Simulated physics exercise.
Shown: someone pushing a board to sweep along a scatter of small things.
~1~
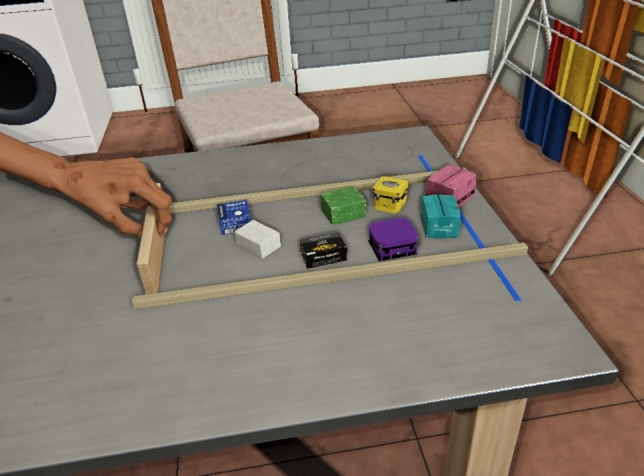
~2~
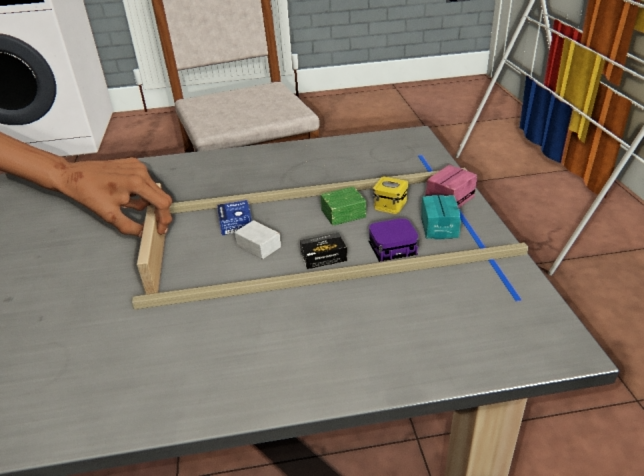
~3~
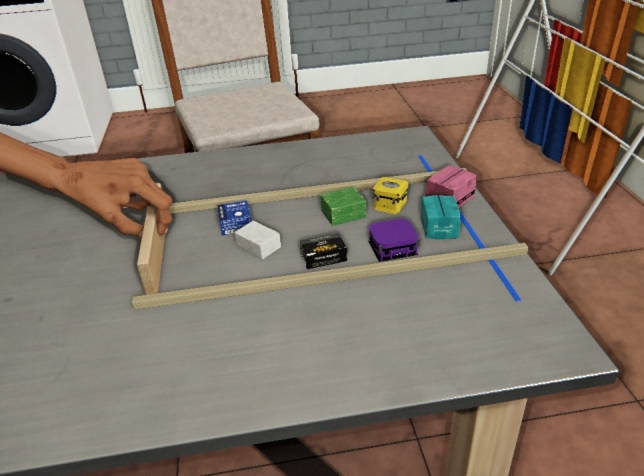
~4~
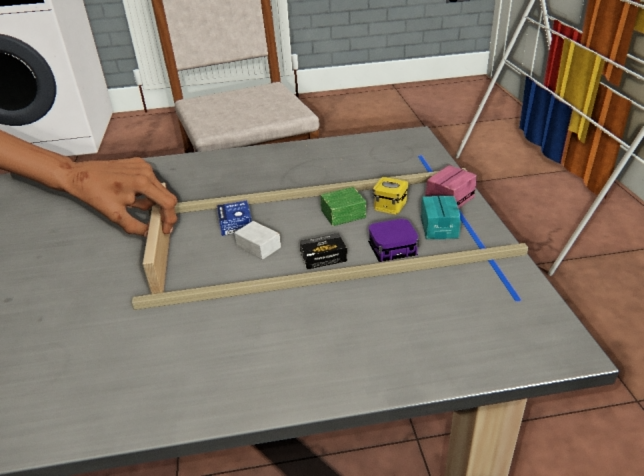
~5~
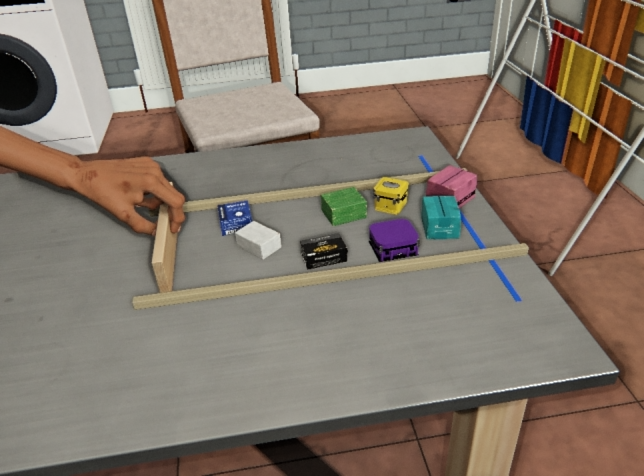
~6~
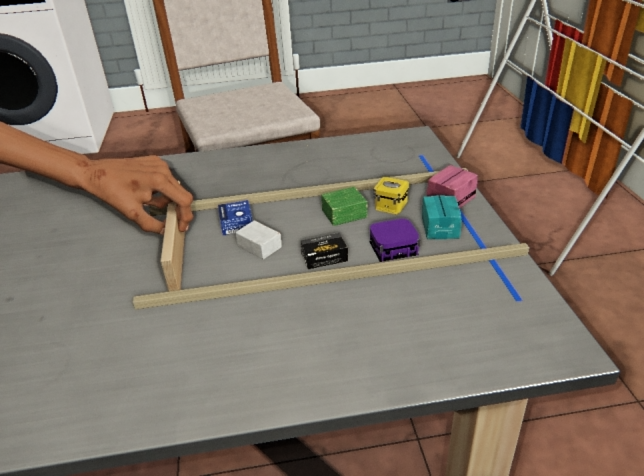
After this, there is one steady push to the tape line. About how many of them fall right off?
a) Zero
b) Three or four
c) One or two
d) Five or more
d, five or more.
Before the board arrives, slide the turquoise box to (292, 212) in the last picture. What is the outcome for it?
That turquoise box is gone.
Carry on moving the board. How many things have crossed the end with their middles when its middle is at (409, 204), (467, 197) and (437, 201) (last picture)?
The numbers past the end are 1, 5 and 3.
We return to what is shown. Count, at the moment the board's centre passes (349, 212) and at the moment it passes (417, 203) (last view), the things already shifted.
8 and 8.
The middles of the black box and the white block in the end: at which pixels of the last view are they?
Taking them in turn, first comes (502, 237), then (480, 216).
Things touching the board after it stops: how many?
Well, it touches 3.
Soon after, none off yet; pink box at rest near (452, 188); turquoise box at rest near (441, 217); yellow case at rest near (391, 195).
After that, none off yet; pink box moving near (457, 188); turquoise box at rest near (442, 216); yellow case displaced about its own width near (417, 190).
And then, one off so far; pink box on its side near (513, 240); turquoise box displaced about its own width near (493, 203); yellow case displaced well along near (476, 181).
In the end, the number that fall off is five or more; gone, green block, purple case, yellow case, turquoise box and pink box.
